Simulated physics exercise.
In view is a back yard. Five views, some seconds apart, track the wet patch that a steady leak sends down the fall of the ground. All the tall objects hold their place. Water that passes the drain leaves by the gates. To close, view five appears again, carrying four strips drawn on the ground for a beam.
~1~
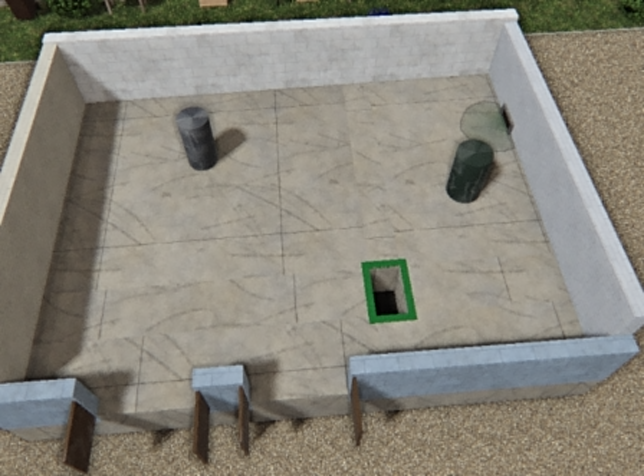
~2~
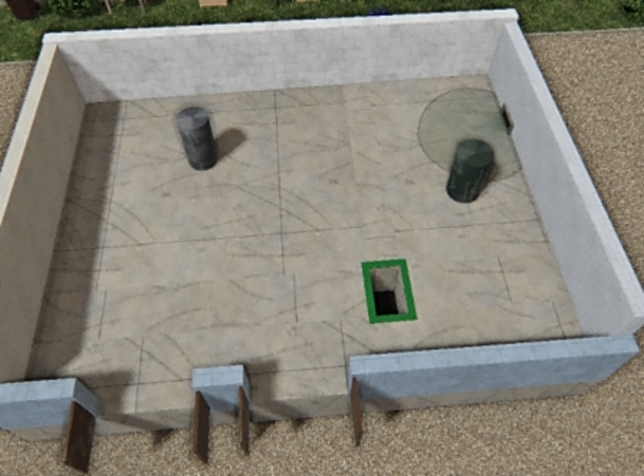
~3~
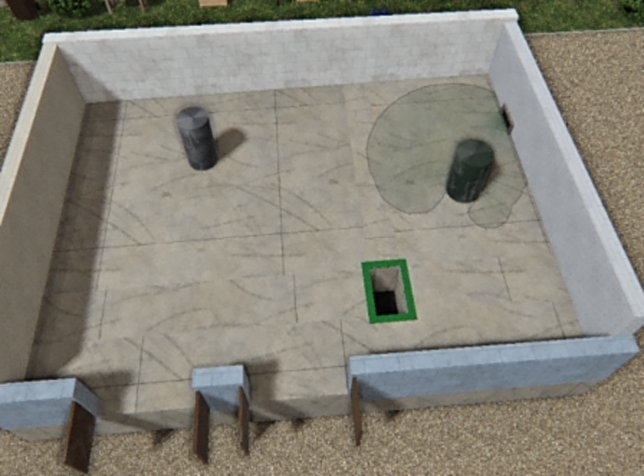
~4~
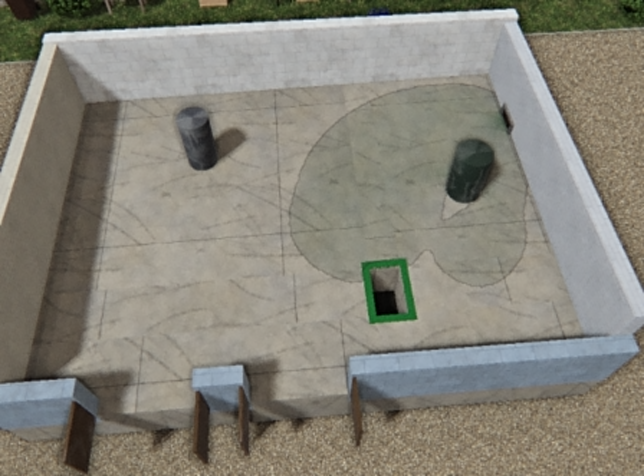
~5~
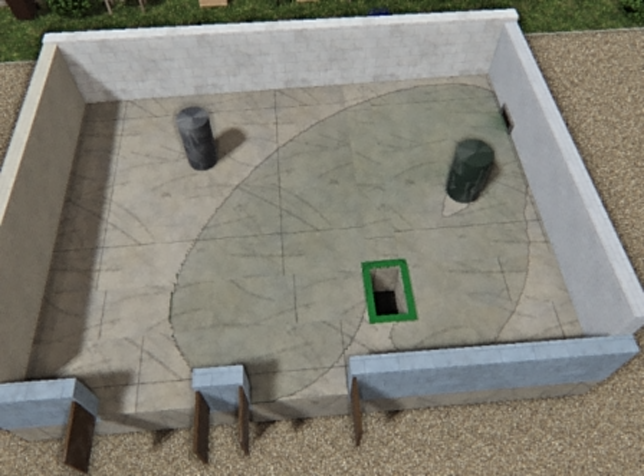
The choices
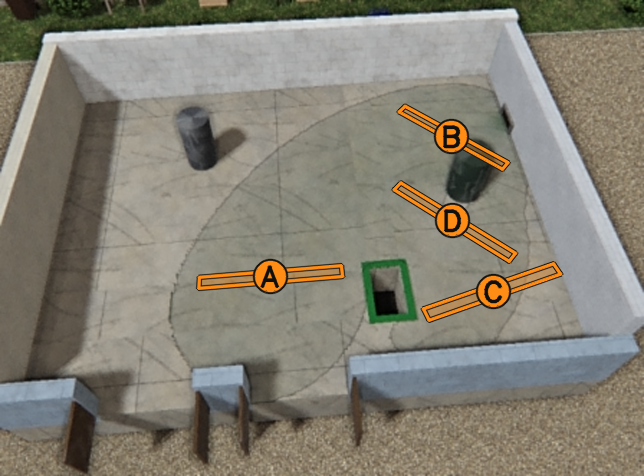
A walled yard gets wet as water spreads from the right wall around the green drain.
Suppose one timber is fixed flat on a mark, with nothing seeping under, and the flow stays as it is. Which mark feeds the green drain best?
Go for C.
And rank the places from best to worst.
C, A, B, D.
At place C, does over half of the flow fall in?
No, it does not.
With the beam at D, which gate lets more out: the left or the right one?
More leaves on the left.
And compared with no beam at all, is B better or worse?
Worse.
On the marked copy, A from (199, 282) to (341, 271); B from (402, 109) to (505, 165); C from (426, 314) to (557, 268); D from (397, 186) to (512, 257).
If A is chosen, about 17 % of the stream goes into the green drain, about 82 % out by the gates.
If B is chosen, about 9 % of the stream goes into the green drain, about 89 % out by the gates.
If C is chosen, about 26 % of the stream goes into the green drain, about 72 % out by the gates.
If D is chosen, next to none of the stream goes into the green drain, about 98 % out by the gates.
